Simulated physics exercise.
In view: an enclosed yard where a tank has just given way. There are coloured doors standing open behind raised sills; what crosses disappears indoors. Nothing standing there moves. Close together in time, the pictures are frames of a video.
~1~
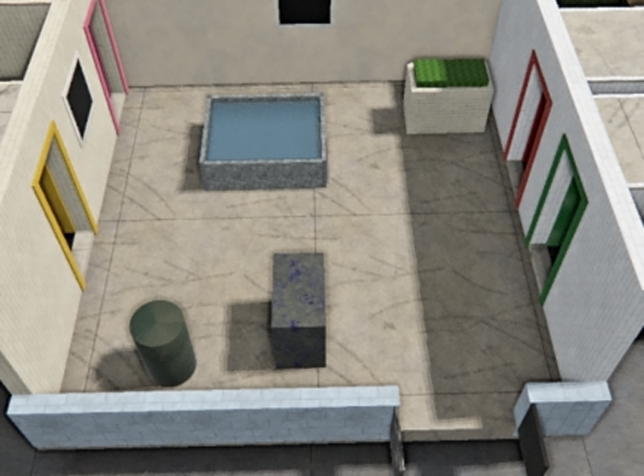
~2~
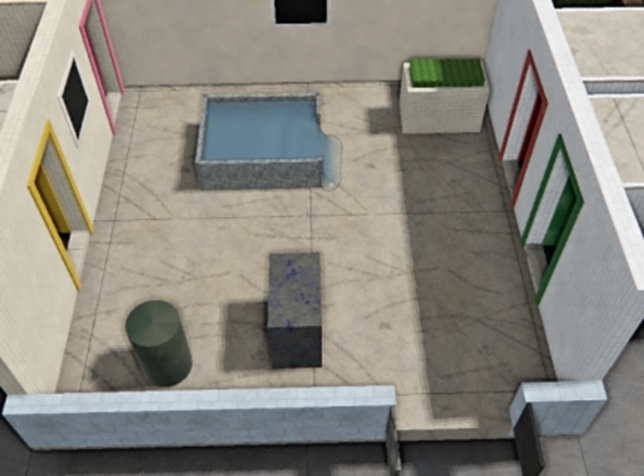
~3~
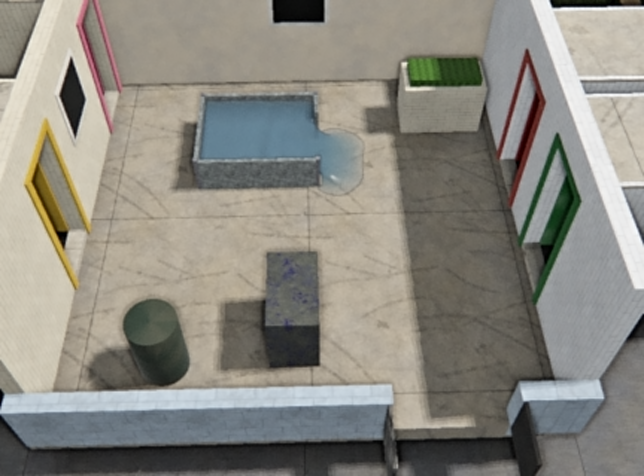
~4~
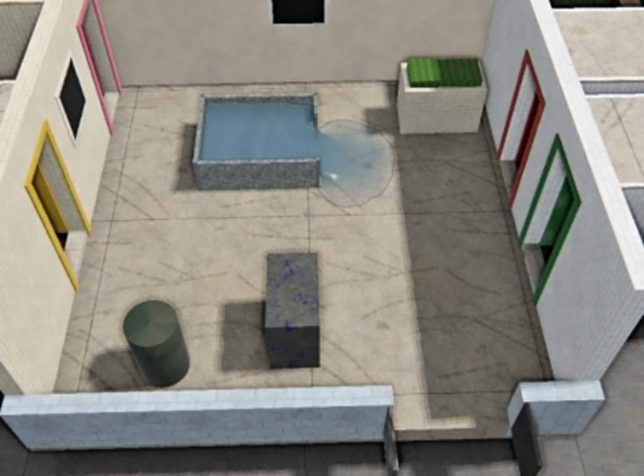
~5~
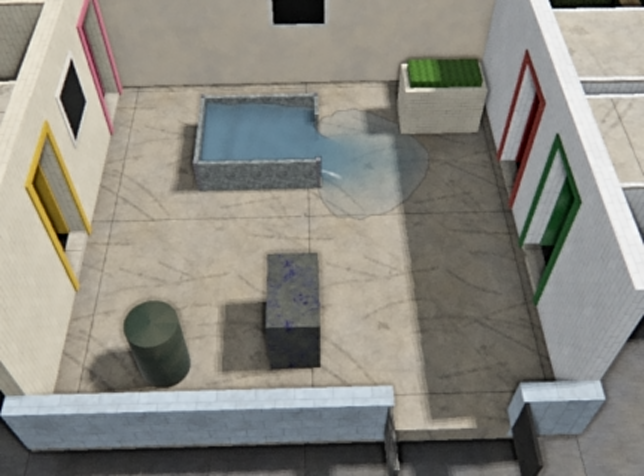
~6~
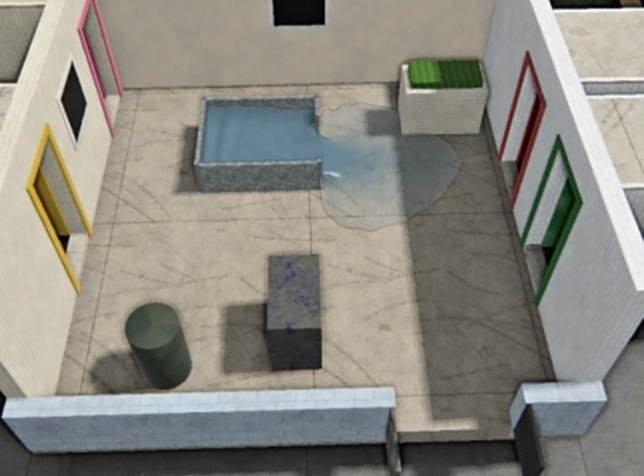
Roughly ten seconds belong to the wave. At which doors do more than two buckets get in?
The red door is going to allow over two buckets. The yellow door is going to allow two buckets or less. The pink door is going to allow two buckets or less. The green door is going to allow two buckets or less.
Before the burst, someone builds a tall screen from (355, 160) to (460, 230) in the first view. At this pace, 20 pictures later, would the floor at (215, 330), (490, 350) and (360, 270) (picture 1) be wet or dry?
Results in sequence: Bone-dry / swamped / swamped.
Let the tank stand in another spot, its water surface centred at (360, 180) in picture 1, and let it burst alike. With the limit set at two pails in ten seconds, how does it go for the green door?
Green door: Overshoots.
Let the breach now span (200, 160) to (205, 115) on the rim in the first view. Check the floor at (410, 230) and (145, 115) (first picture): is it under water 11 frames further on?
In the order asked: Unwetted, then inundated.
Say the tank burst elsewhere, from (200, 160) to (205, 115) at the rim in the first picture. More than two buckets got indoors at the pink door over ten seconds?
With the breach moved, the pink one overshoots.
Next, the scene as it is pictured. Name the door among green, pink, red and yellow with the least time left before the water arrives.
Looks like the door marked red gets there first.
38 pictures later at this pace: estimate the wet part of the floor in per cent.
Some 50 in a hundred.
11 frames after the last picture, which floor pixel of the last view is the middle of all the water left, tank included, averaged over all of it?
At about (341, 164).
A moment on, water covers 20 % of the floor; the red door under two buckets in, the yellow door not reached, the pink door not reached, the green door not reached.
Next, water covers 30 % of the floor; the red door over two buckets in, the yellow door not reached, the pink door not reached, the green door wet at the sill, nothing in.
Then, water covers 35 % of the floor; the red door far over two buckets in, the yellow door not reached, the pink door not reached, the green door wet at the sill, nothing in.
Later, water covers 50 % of the floor; the red door far over two buckets in, the yellow door not reached, the pink door not reached, the green door under two buckets in.
In the end, water covers 70 % of the floor; the red door far over two buckets in, the yellow door not reached, the pink door wet at the sill, nothing in, the green door under two buckets in.
